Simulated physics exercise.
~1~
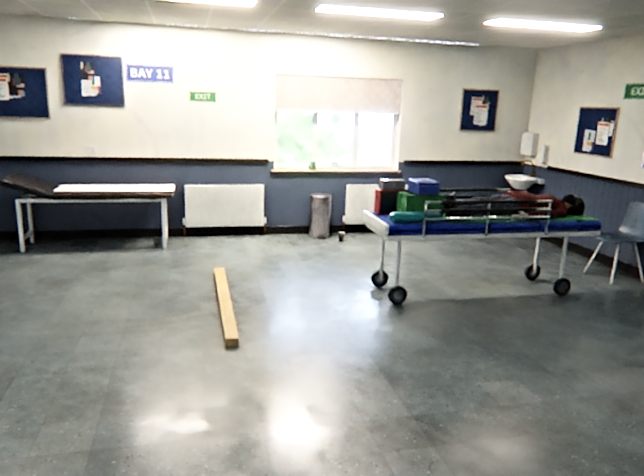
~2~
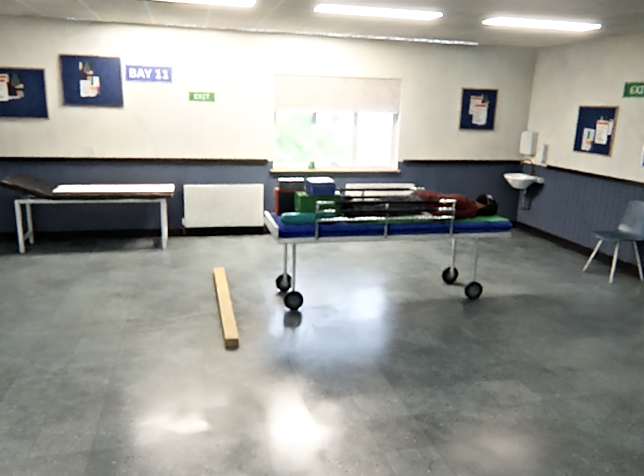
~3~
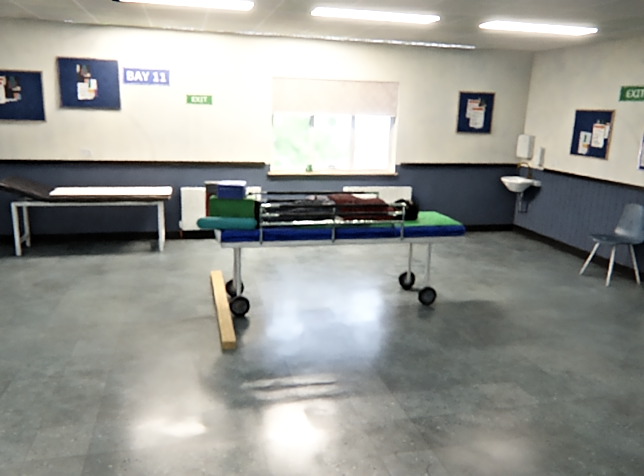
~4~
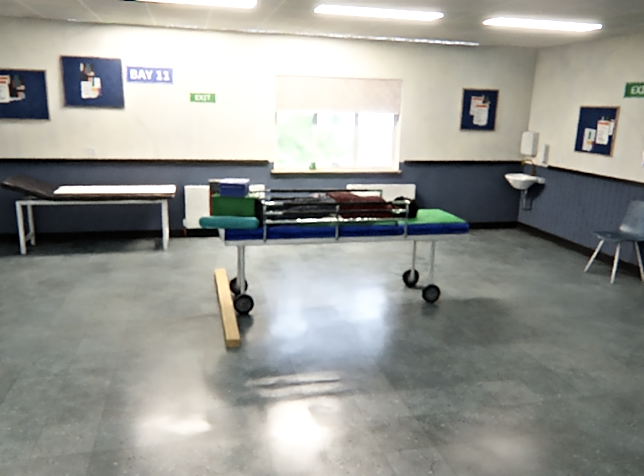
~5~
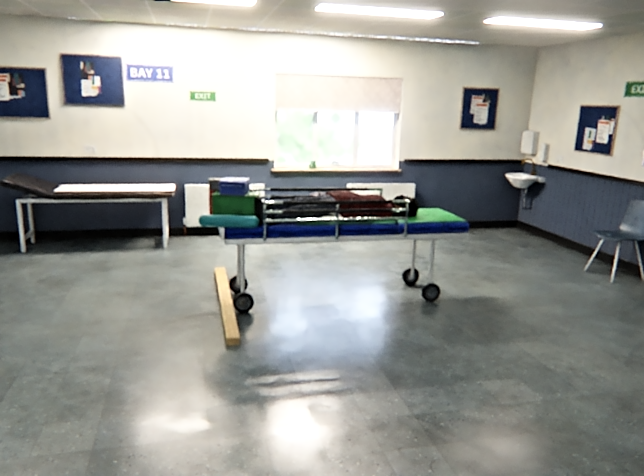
To begin with, a wheeled hospital trolley stands at the right of a clinic room, loaded with green and blue cases and a dark-clothed person lying along it. It rolls left across the shiny grey floor toward a wooden sill, passing in front of the window. Its front wheels reach the sill and the trolley halts there, staying level. The person shifts slightly along the top, while the cases at the left end keep their places. Finally, the trolley rests still against the sill with the person and the luggage all aboard.
